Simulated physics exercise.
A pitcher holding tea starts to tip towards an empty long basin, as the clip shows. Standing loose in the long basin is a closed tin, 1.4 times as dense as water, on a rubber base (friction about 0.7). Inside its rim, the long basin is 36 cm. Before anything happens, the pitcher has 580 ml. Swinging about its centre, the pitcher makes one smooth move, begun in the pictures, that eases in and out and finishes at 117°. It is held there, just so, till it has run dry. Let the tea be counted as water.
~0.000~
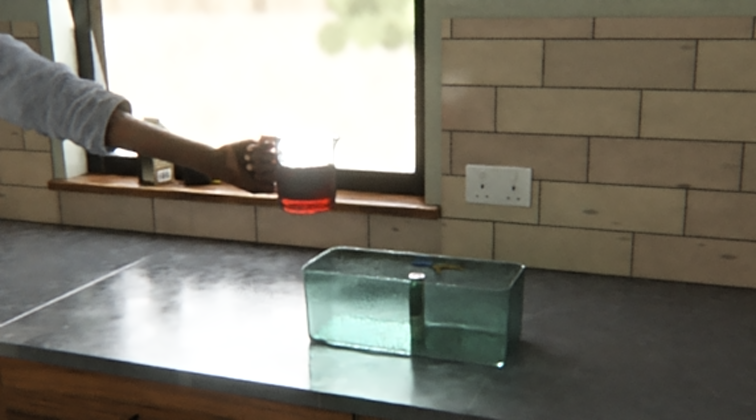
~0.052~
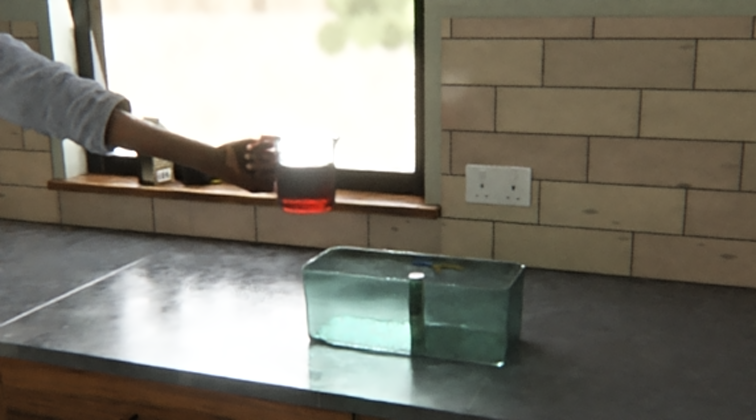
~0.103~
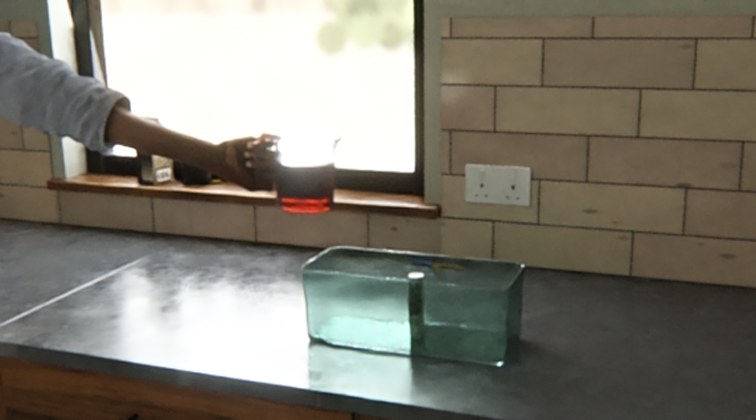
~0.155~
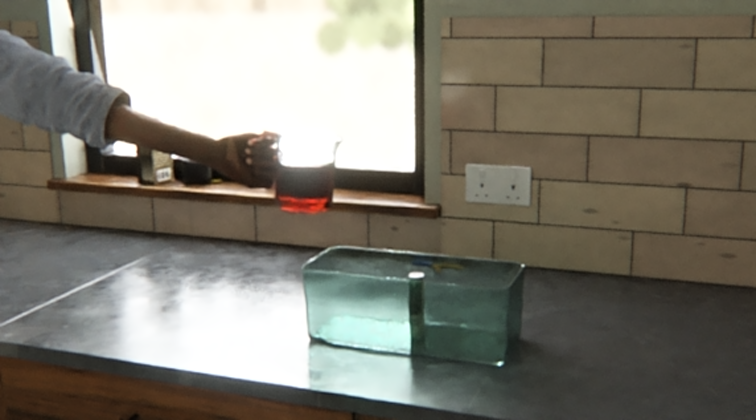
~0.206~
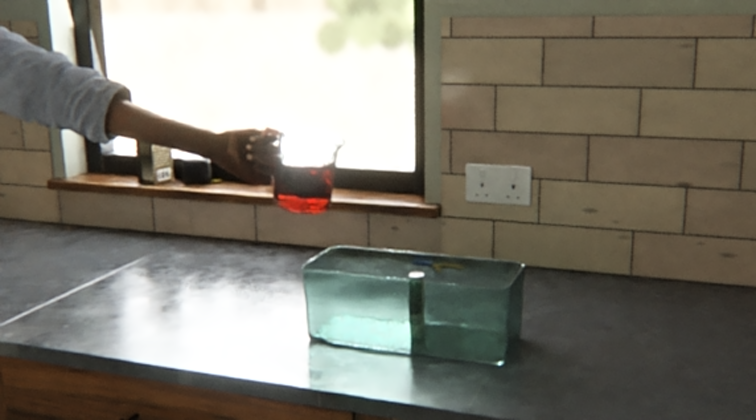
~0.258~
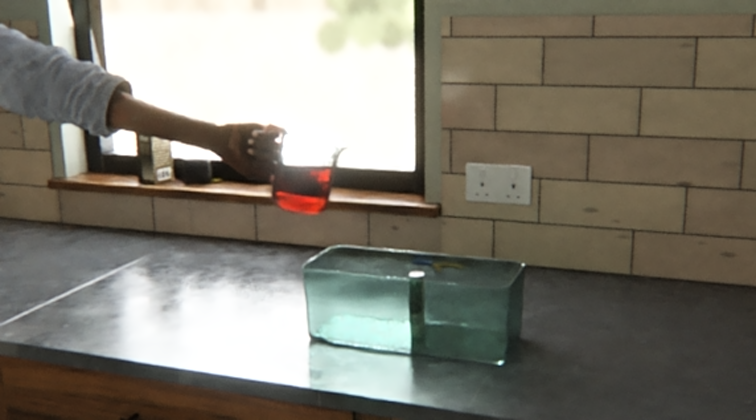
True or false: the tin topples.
False.
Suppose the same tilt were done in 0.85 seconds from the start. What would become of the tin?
Result: Tin upright.
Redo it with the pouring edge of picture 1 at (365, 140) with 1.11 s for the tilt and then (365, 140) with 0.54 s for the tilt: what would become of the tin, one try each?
In the first try it comes down; in the second it comes down.
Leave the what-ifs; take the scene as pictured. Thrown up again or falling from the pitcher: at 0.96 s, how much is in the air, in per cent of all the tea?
Estimate: Around 22 per cent.
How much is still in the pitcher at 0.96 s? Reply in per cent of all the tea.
What remains is about 24 percent of it all.
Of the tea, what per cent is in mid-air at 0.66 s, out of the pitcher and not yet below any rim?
I'd put it at about 10 percent.
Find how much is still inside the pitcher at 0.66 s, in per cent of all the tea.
Around 90 percent.
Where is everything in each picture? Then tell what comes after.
In the first frame, it leans 0°; its right rim is at (340, 137); the tea meets the walls at (282, 161) and (332, 164); the long basin's rim runs from (318, 259) to (517, 278); the tin's top is at (417, 279).
In the second frame, it leans 1°; its right rim is at (341, 137); the tea meets the walls at (282, 161) and (332, 164).
In the third frame, it leans 2°; its right rim is at (341, 138); the tea meets the walls at (282, 161) and (332, 164).
In the fourth frame, it leans 6°; its right rim is at (343, 140); the tea meets the walls at (282, 161) and (333, 164).
In the fifth frame, it leans 10°; its right rim is at (345, 143); the tea meets the walls at (283, 160) and (334, 164).
In the sixth frame, it leans 15°; its right rim is at (348, 147); the tea meets the walls at (283, 161) and (334, 164).
By 0.66 s the tilt is 76° and 90 per cent is still to pour; the tin stands where it began.
By 0.96 s the tilt is 112° and 24 per cent is still to pour; the tin stands where it began.
By 1.27 s the tilt is 117° and 0 per cent is still to pour; the tin stands where it began.
By 1.61 s the tilt is 117° and 0 per cent is still to pour; the tin stands where it began.
At rest the tin stands where it began.
